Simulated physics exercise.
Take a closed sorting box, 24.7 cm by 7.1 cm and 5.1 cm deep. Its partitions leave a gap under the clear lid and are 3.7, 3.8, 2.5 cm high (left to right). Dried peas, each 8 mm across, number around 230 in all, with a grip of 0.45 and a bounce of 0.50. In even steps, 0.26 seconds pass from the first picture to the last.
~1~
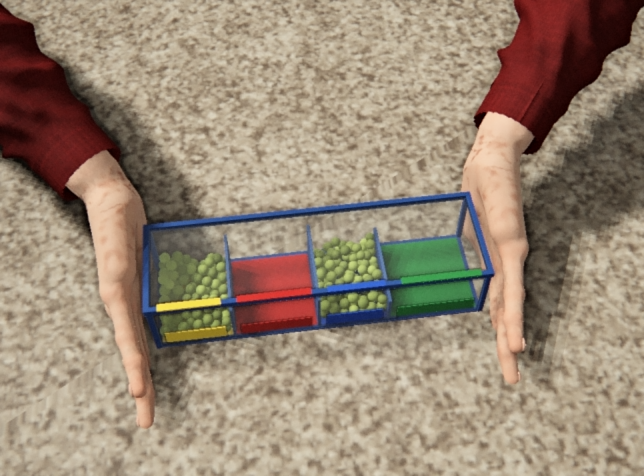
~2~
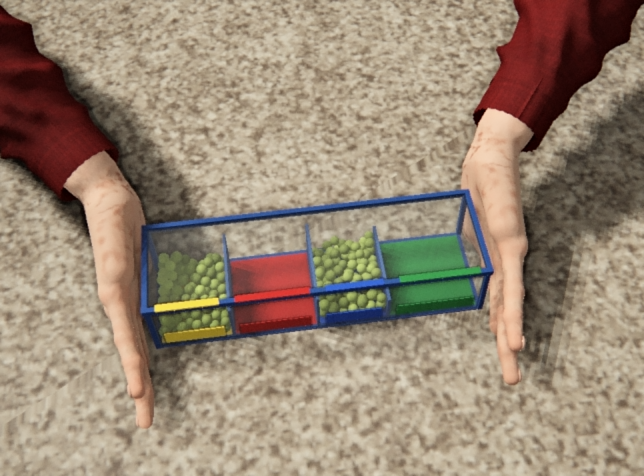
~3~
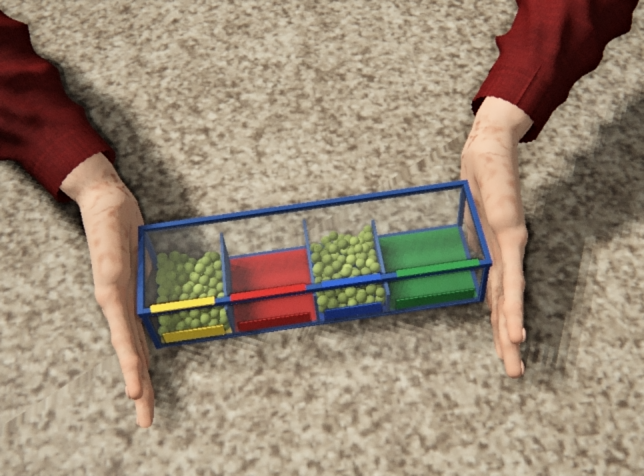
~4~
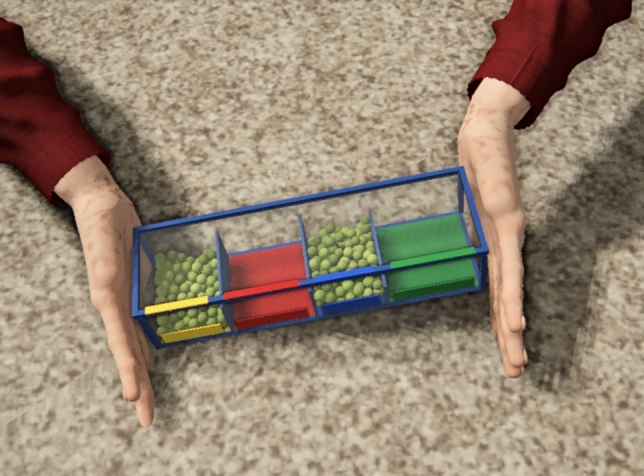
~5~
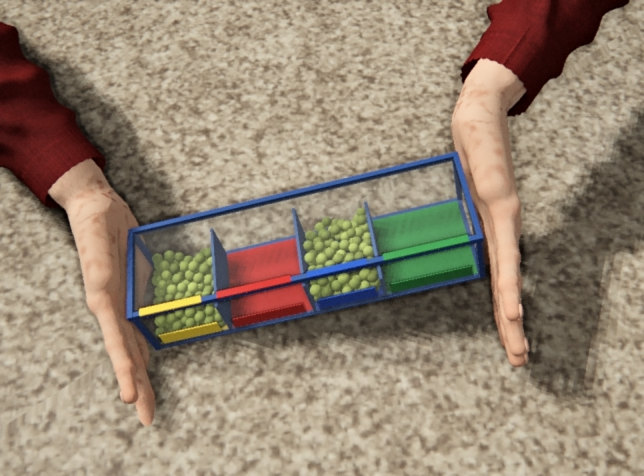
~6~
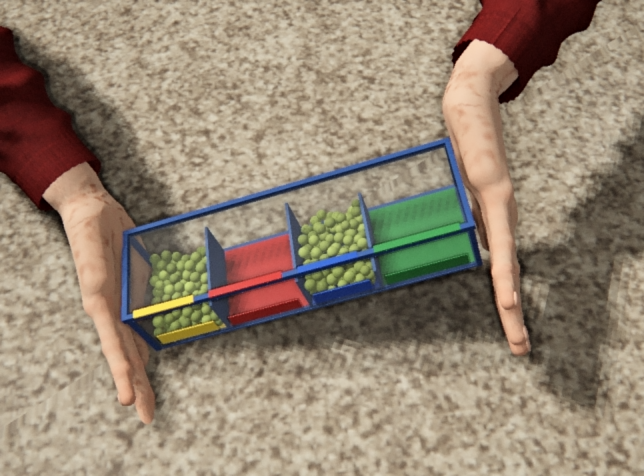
Two hands in dark red sleeves hold the ends of a clear, blue-edged box above a speckled beige surface, seen from above at a slight angle. Its four compartments run yellow, red, blue and green from left to right, with green peas in the yellow and blue ones. The right hand gradually raises its end, tilting the box modestly down toward the left, while the peas stay in their compartments and the view remains still.
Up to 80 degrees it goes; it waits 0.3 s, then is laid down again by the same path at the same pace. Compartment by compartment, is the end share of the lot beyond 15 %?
As I see it, red compartment: Misses the mark. Blue compartment: Passes the mark. Green compartment: Misses the mark. Yellow compartment: Passes the mark.
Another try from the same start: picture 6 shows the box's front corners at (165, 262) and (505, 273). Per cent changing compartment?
That gives some 35 per cent.
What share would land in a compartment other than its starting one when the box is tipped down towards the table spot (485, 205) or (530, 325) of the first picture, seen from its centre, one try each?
First try: Around 30 percent; second try: Around 35 percent.
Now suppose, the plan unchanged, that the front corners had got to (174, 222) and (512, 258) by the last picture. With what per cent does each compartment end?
Red = 5 %, blue = 20 %, green = 30 %, yellow = 40 %.
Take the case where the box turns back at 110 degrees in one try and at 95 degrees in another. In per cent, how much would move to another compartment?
Some 20 and some 20 per cent, respectively.
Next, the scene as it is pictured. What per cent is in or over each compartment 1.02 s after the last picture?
In per cent: Red 0, blue 45, green 0, yellow 55.
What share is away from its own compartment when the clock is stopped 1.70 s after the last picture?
Close to 5 in a hundred.
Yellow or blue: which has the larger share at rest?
Yellow.
Then, 1.02 s after the last picture, tilt 80 degrees; blue 45 %, yellow 55 %.
Then, 1.70 s after the last picture, tilt 41 degrees; red 5 %, blue 40 %, yellow 55 %.
Then, 2.42 s after the last picture, tilt 0 degrees; red 5 %, blue 40 %, yellow 55 %.
In the end, red 5 %, blue 40 %, green 0 %, yellow 55 %.
